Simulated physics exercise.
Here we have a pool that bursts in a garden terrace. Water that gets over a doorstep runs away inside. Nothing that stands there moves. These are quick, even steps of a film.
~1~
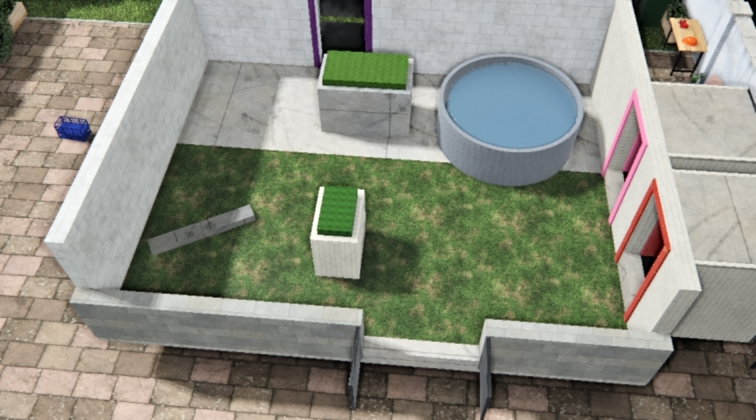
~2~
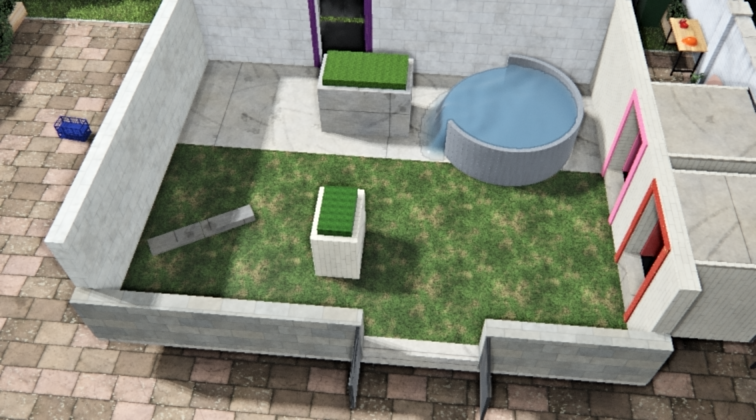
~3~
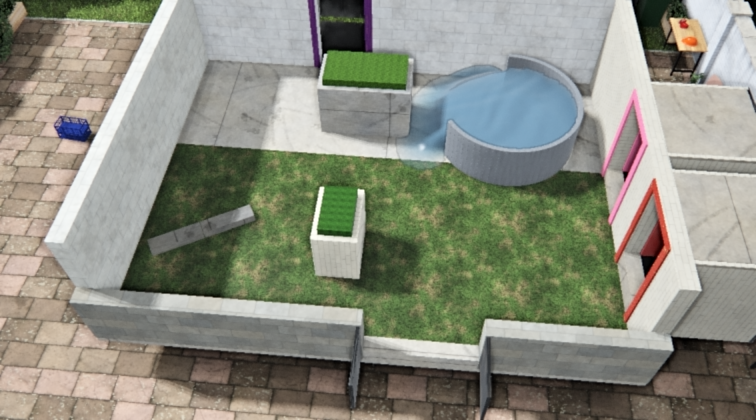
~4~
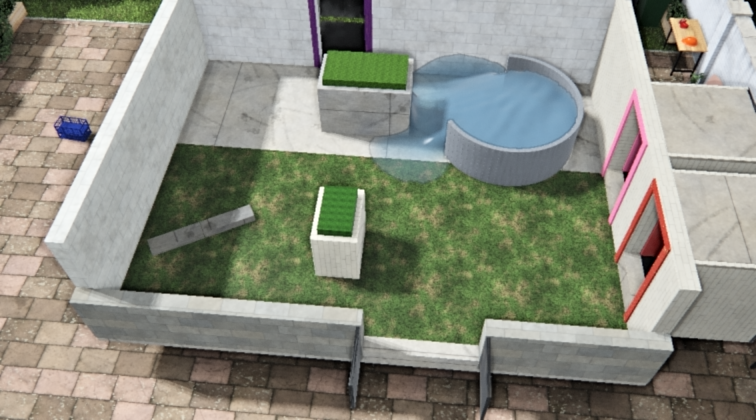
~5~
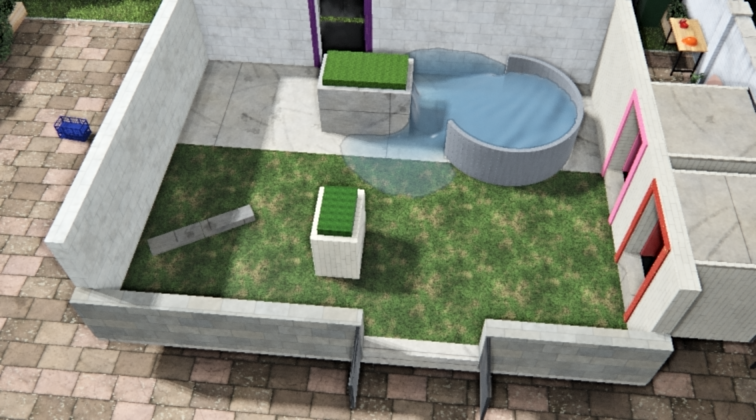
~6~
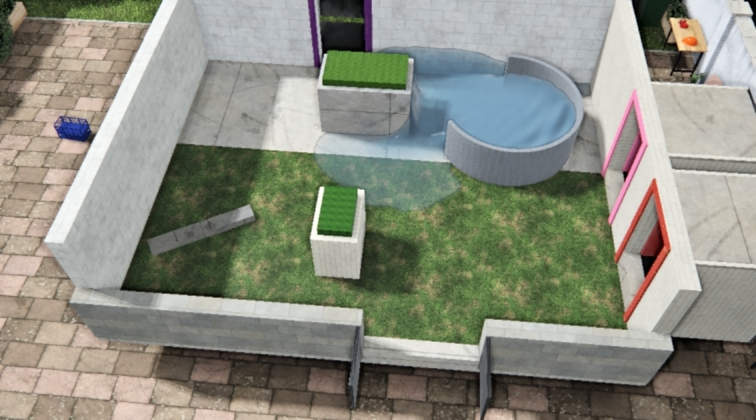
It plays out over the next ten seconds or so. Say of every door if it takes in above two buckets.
One by one: The pink door stays under that; the red door stays under that; the purple door takes more than that.
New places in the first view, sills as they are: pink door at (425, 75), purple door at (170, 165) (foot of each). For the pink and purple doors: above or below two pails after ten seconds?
My reading: The pink one floods; the purple one is over.
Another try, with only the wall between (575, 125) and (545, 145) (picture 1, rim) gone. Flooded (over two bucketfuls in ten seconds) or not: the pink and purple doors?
My reading: The pink door takes more; the purple door is under.
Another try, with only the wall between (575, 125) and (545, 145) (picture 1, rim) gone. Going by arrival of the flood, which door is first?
The pink-painted one.
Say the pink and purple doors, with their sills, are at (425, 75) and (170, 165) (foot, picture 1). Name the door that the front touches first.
It is the pink-painted one.
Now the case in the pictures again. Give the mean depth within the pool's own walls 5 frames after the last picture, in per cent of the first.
Near 46 in a hundred.
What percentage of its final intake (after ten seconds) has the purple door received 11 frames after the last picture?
Some 25 per cent.
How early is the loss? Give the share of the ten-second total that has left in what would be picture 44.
Some 55 per cent.
A moment on, water covers 30 % of the floor; the pink door not reached, the red door not reached, the purple door under two buckets in.
Next, water covers 50 % of the floor; the pink door wet at the sill, nothing in, the red door not reached, the purple door over two buckets in.
Then, water covers 70 % of the floor; the pink door wet at the sill, nothing in, the red door not reached, the purple door over two buckets in.
Later, water covers 95 % of the floor; the pink door wet at the sill, nothing in, the red door wet at the sill, nothing in, the purple door far over two buckets in.
In the end, water covers 95 % of the floor; the pink door wet at the sill, nothing in, the red door wet at the sill, nothing in, the purple door far over two buckets in.
